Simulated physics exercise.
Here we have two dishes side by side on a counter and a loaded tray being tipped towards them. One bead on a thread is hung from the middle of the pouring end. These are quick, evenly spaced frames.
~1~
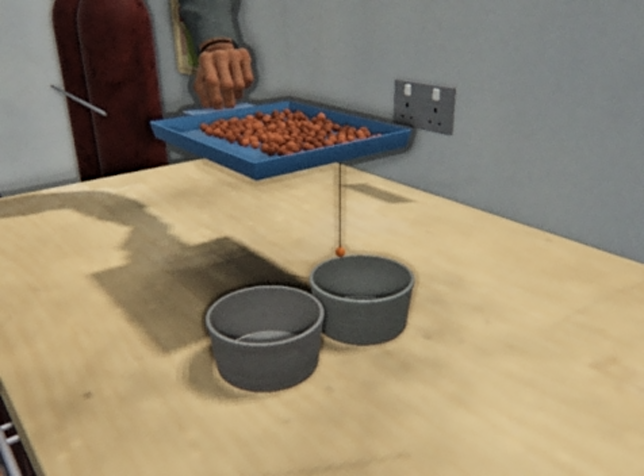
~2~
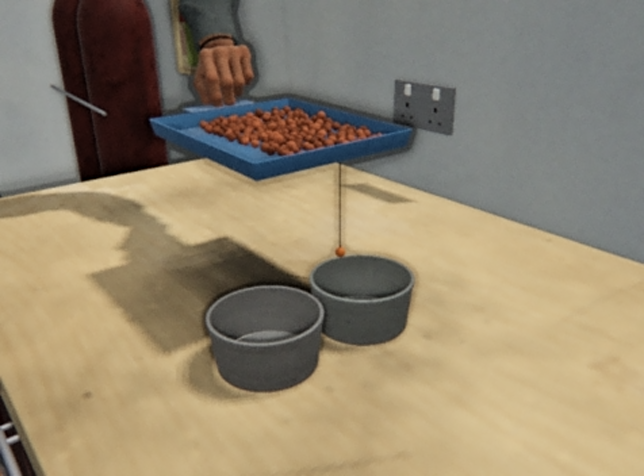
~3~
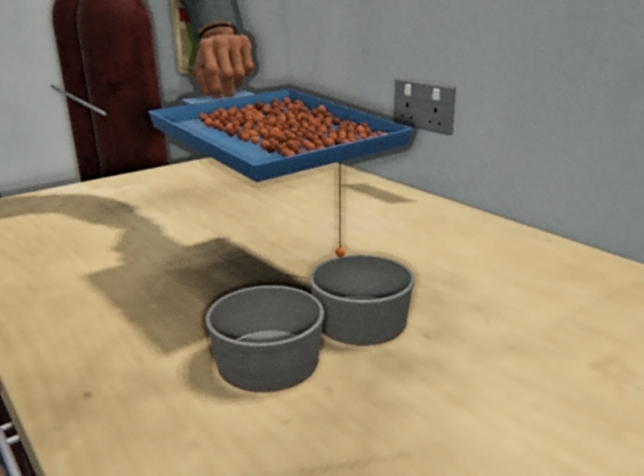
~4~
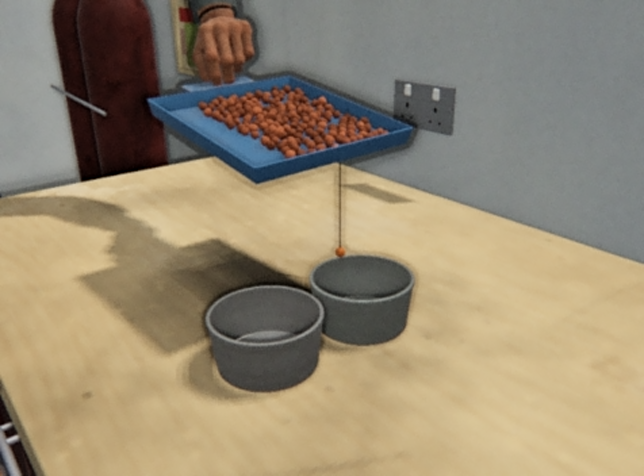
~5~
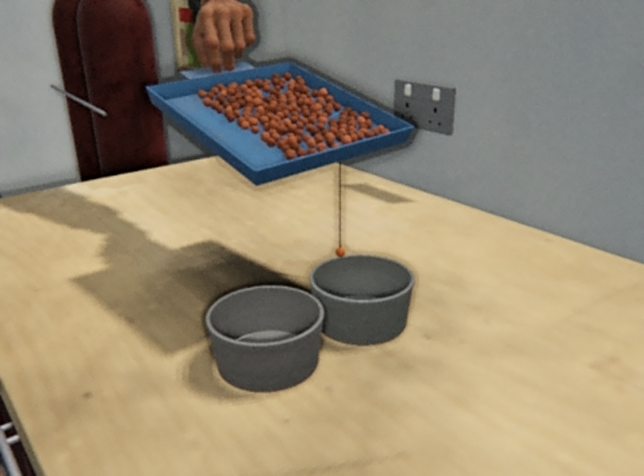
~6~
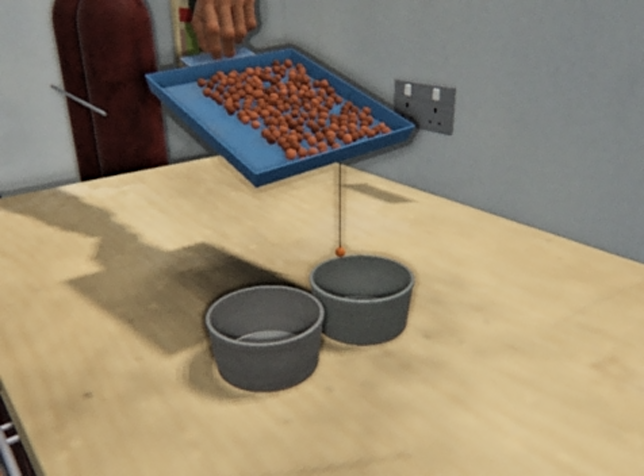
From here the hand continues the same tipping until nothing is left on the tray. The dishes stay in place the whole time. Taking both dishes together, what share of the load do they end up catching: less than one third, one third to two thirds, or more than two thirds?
They catch more than two thirds.
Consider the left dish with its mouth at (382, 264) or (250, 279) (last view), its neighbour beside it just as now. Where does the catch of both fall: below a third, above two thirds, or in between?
First: Under a third; second: Under a third.
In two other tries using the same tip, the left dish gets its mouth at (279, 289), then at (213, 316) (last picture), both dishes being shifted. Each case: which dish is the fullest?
Try one: The dish on the left-hand side; try two: The dish on the right-hand side.
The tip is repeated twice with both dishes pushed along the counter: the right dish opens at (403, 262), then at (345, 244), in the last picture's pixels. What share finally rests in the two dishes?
First try: Roughly 70 per cent; second try: Roughly 10 per cent.
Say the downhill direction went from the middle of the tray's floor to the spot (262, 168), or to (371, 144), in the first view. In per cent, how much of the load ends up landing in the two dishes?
That comes to 50 per cent the first time and 10 per cent the second.
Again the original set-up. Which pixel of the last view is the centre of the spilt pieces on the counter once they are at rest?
Approximately (381, 362).
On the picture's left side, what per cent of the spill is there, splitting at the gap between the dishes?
I'd say some 20 in a hundred.
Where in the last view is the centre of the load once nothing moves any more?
I'd mark it at roughly (319, 338).
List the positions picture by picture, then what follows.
Corners of the pouring end at (255, 161) and (406, 130), level; middle of the load at (288, 132), clay pellets; left dish at (299, 358); right dish at (396, 314); bead on its thread at (340, 252), in the first frame.
Corners of the pouring end at (255, 162) and (407, 129), level; middle of the load at (288, 130), in the second frame.
Corners of the pouring end at (256, 163) and (407, 128), tipped barely, lowest at the left corner; middle of the load at (288, 125), in the third frame.
Corners of the pouring end at (256, 166) and (408, 127), tipped a little, lowest at the left corner; middle of the load at (288, 117), in the fourth frame.
Corners of the pouring end at (257, 168) and (409, 126), tipped a little, lowest at the left corner; middle of the load at (288, 110), in the fifth frame.
Corners of the pouring end at (257, 171) and (410, 125), tipped clearly, lowest at the left corner; middle of the load at (289, 103); left dish at (299, 358); right dish at (396, 314), in the sixth frame.
Soon, tray tipped steeply; nearly all on the tray; a stray few in the air.
A while on, tray tipped right over; nearly all on the tray; a stray few in the left dish; a stray few in the right dish; a stray few in the air.
Towards the end, tray tipped past a quarter turn; about half in the left dish; about a third in the right dish; about a quarter outside both.
Finally, tray tipped past a quarter turn; about half in the left dish; about a third in the right dish; about a quarter outside both.
